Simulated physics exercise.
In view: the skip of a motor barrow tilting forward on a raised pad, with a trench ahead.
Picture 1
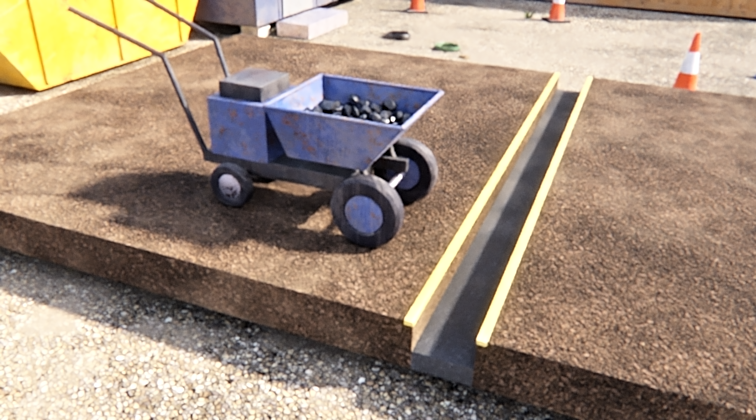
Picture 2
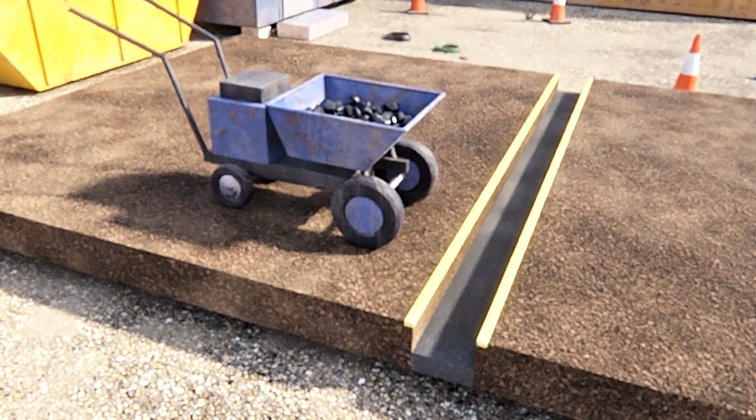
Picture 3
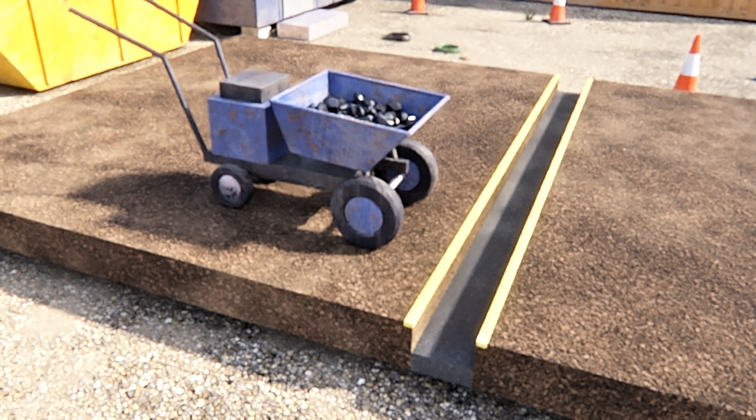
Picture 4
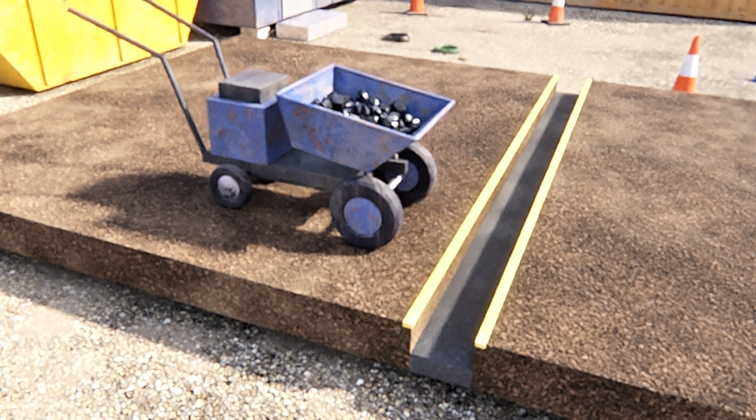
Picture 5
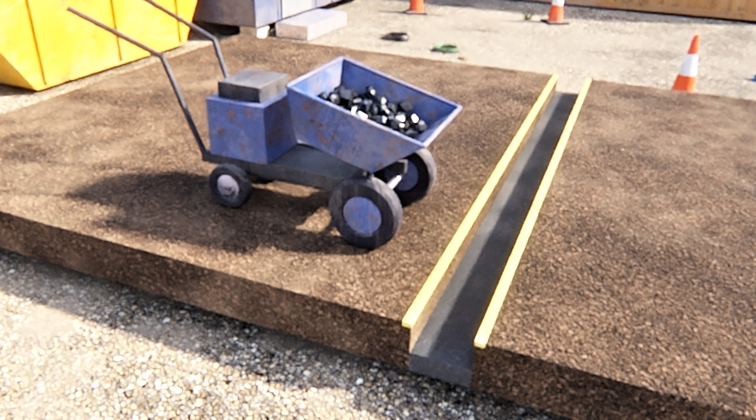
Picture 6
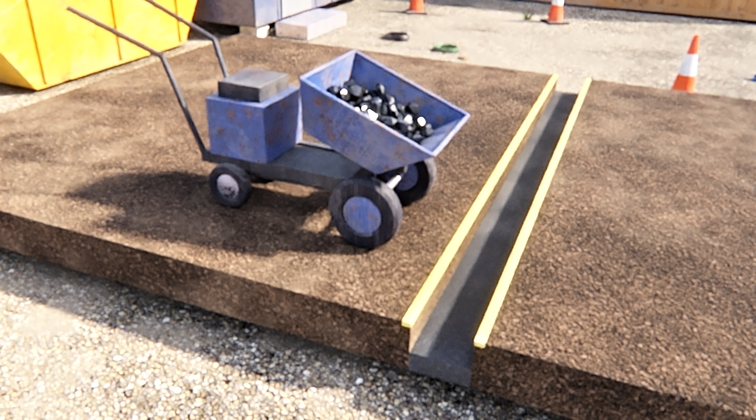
On a raised brown pad, the blue skip of a motor barrow tilting forward with dark lumps inside, beside a yellow-edged trench.
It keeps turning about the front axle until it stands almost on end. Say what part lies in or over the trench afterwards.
In the trench: Over half.
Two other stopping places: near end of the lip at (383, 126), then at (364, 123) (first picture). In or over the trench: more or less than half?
One: Over half. Two: Above a half.
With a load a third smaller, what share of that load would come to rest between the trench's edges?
Near 90 %.
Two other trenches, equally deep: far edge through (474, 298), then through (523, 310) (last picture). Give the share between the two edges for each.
Near 60 % and 100 %.
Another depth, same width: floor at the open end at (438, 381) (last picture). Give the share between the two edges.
Roughly 90 in a hundred.
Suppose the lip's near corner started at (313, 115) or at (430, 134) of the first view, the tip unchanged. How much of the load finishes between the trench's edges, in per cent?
First some 20, then 50 per cent.
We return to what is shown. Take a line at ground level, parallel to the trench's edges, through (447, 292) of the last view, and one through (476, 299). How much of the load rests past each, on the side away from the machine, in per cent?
In turn 80 and 40 in a hundred.
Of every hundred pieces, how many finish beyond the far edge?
Roughly 10 in a hundred.
Just after the last frame, skip tipped steeply; every one in the skip.
A moment on, skip tipped right over; the larger part in the skip; about a tenth in or heaped over the trench; just a few beyond it; just a few falling.
Further on, skip tipped right over; about a tenth in the skip; the larger part in or heaped over the trench; about a tenth beyond it.
When it is over, skip tipped right over; the larger part in or heaped over the trench; about a tenth beyond it.
